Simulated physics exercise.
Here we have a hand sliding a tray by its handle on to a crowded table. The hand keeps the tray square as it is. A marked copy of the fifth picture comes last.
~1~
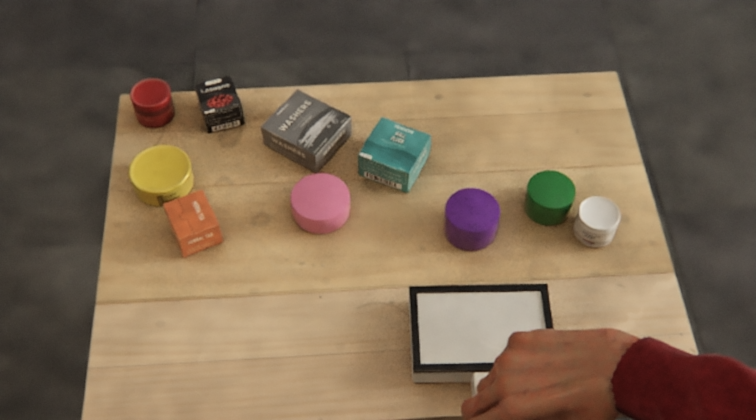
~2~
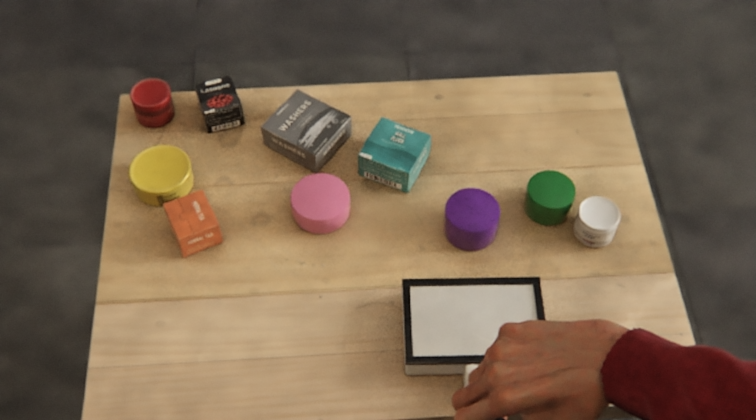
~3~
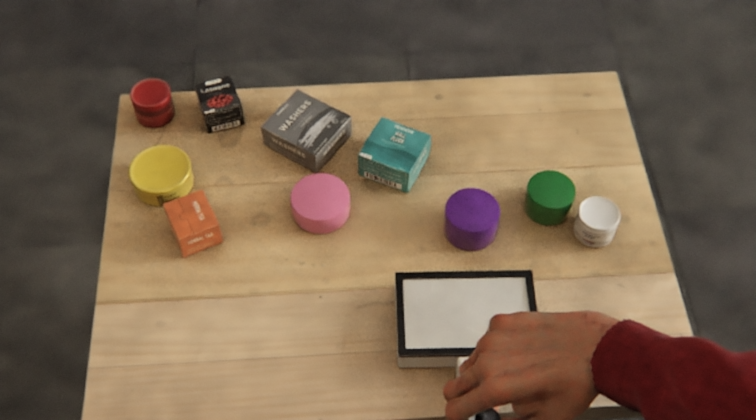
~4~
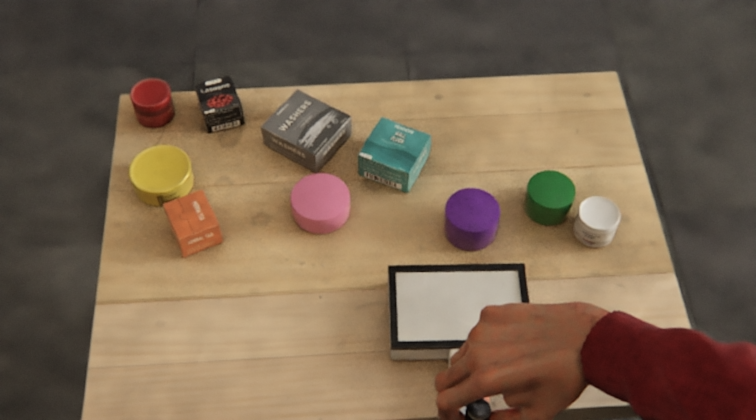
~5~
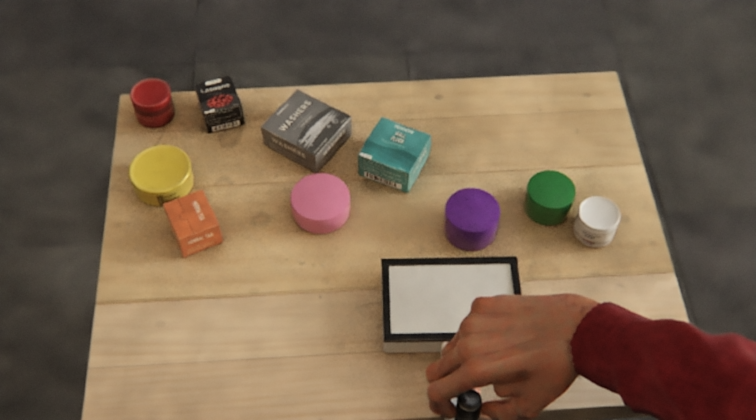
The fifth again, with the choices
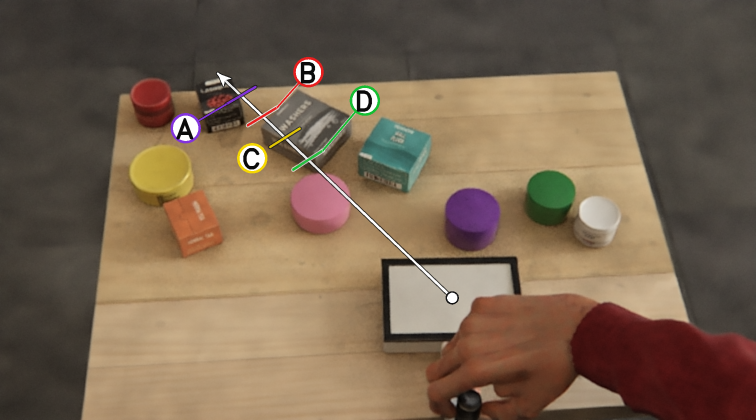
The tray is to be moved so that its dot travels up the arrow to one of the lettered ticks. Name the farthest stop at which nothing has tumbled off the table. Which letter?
C.
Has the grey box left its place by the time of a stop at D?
By then, yes.
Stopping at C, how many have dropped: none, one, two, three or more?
In all, none.
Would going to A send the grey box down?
By then, yes.
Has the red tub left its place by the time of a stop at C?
By then, no.
On the marked copy, A at (241, 96); B at (263, 116); C at (285, 138); D at (308, 160); the arrow from (452, 298) to (218, 74); the white dot at (452, 298).
Following C. Soon after the start, tray (387, 243); pink pot (307, 188); purple pot (458, 183).
Later, tray (327, 186); grey box (303, 116); turquoise box (384, 127).
In the end, tray (286, 146); grey box (300, 84); black packet (214, 98); nothing has fallen.
As for the rest, A drops the black packet and grey box; B drops the black packet and grey box; D is safe but short.
